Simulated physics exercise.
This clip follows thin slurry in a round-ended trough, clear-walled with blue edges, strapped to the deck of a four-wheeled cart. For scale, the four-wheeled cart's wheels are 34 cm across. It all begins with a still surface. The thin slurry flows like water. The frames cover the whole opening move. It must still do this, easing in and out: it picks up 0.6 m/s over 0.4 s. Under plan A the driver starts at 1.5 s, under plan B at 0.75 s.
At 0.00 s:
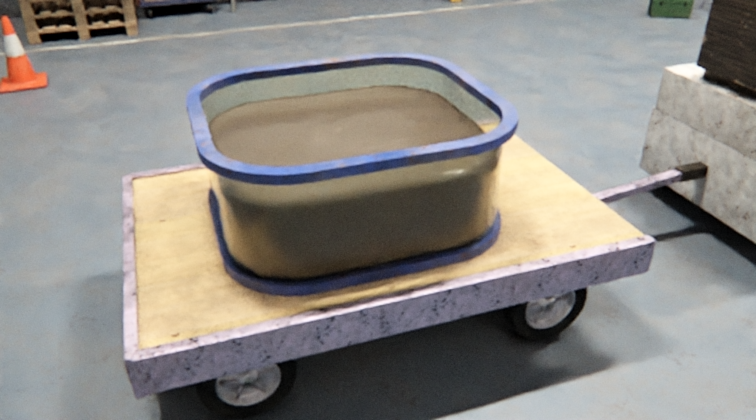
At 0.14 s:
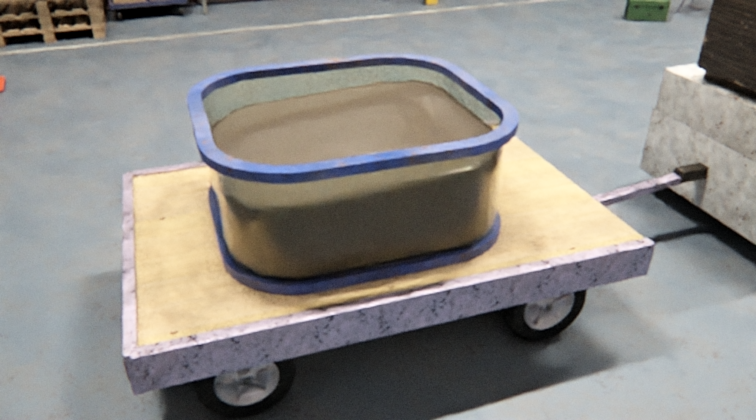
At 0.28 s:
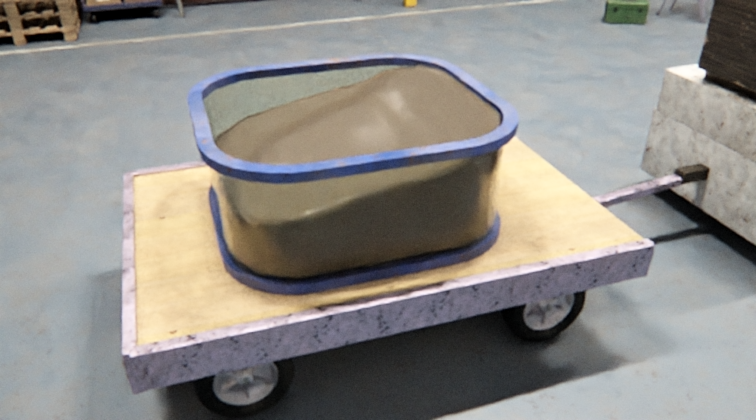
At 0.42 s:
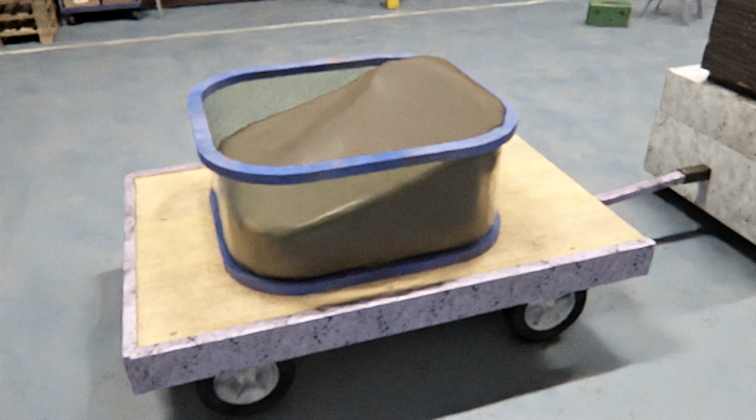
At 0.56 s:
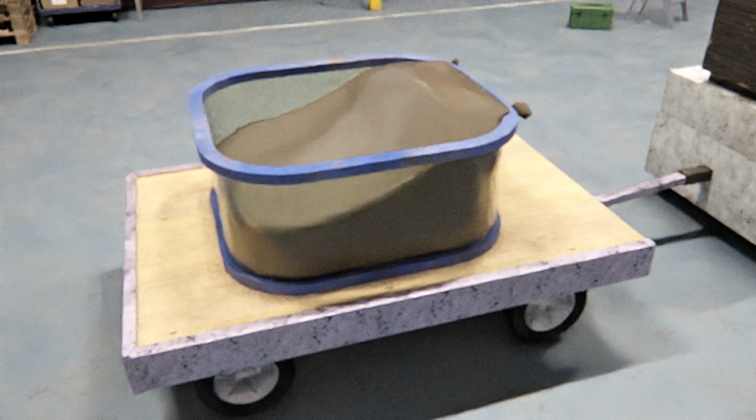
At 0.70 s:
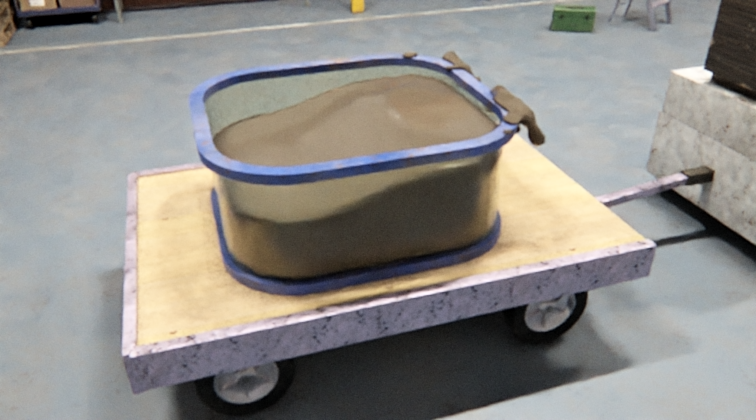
A cart carrying slurry rolls across a blue-grey workshop floor, seen from slightly above by a camera keeping pace. Brown slurry fills much of a clear, blue-edged trough on its pale wooden deck, with a bar linking it to a speckled block at right. As the background slides left, the level slurry climbs steeply at the right, then partly sinks back while brown clumps slop over the right rim.
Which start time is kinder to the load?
Plan A spills less.
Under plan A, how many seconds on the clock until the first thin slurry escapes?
At about 0.9 s.
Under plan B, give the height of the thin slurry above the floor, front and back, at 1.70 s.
Front 42 cm, back 22 cm.
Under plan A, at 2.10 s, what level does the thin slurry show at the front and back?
Front 22 cm, back 34 cm.
For plan A, At 2.10 s front 22 cm, middle 30 cm, back 35 cm above the floor; the loss stands at 1 per cent, over the back and the front.
For plan A, At 4.89 s the loss stands at 1 per cent, over the back and the front, 3 of 255 litres.
For plan B, At 1.70 s front 42 cm, middle 25 cm, back 22 cm above the floor; the loss stands at 6 per cent, over the back.
For plan B, At 4.14 s the loss stands at 10 per cent, mostly over the back, some over the front, 26 of 255 litres.
